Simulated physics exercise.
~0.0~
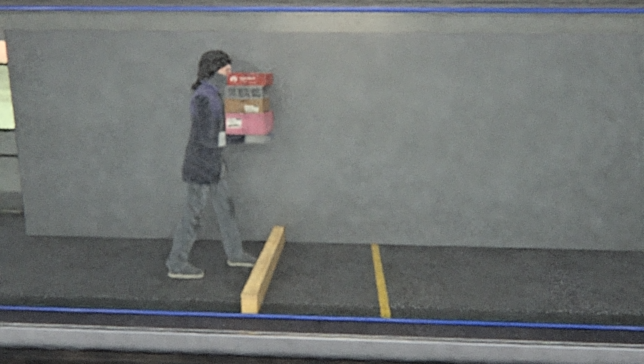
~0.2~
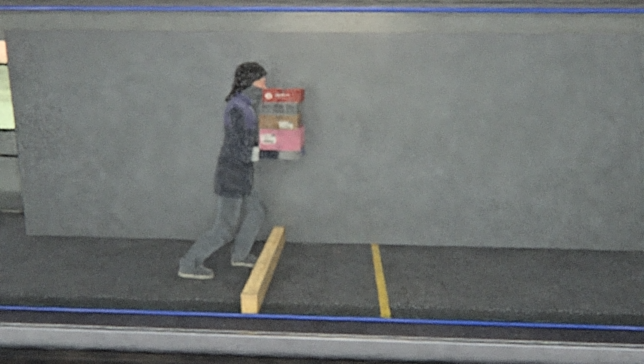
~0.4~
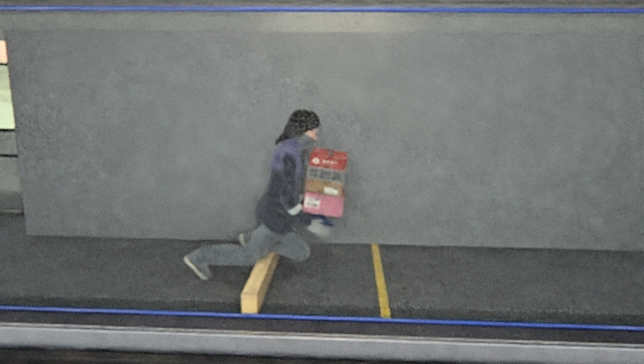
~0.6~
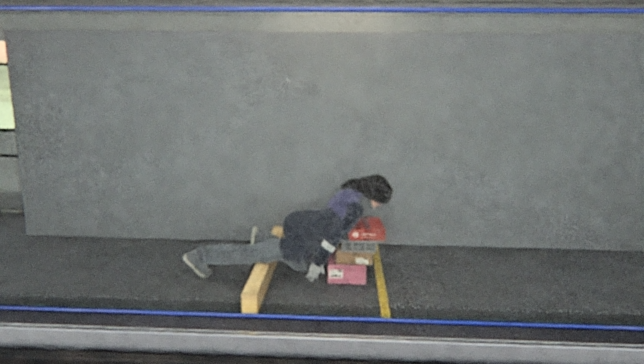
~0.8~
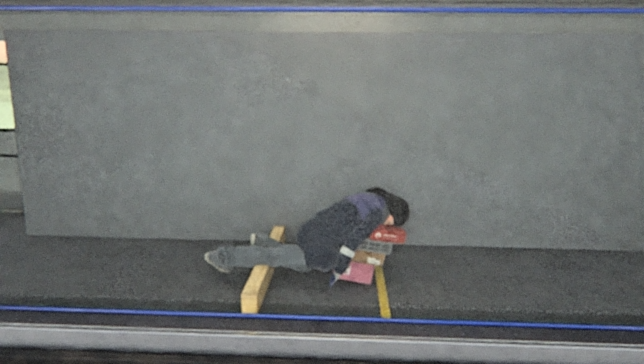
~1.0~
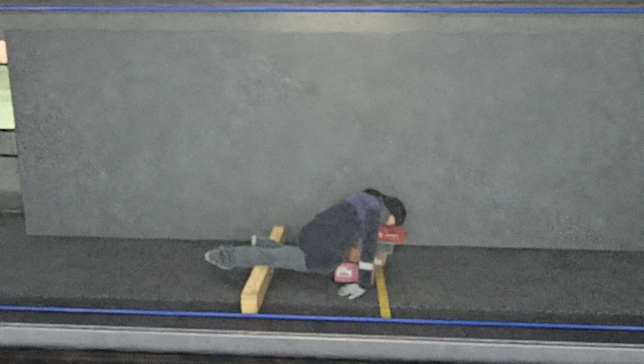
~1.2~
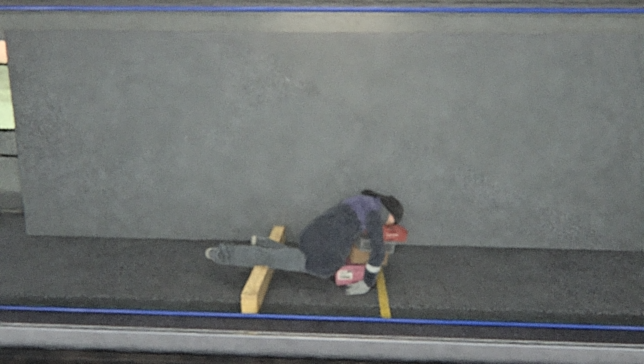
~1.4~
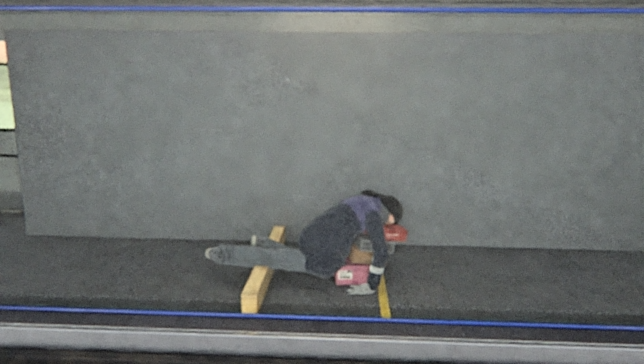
A person carrying a stack of boxes walked right, tripped over a low wooden rail and fell forward onto the load, ending up lying still over the slightly shifted boxes, with the pink parcel stopped just short of the yellow line.
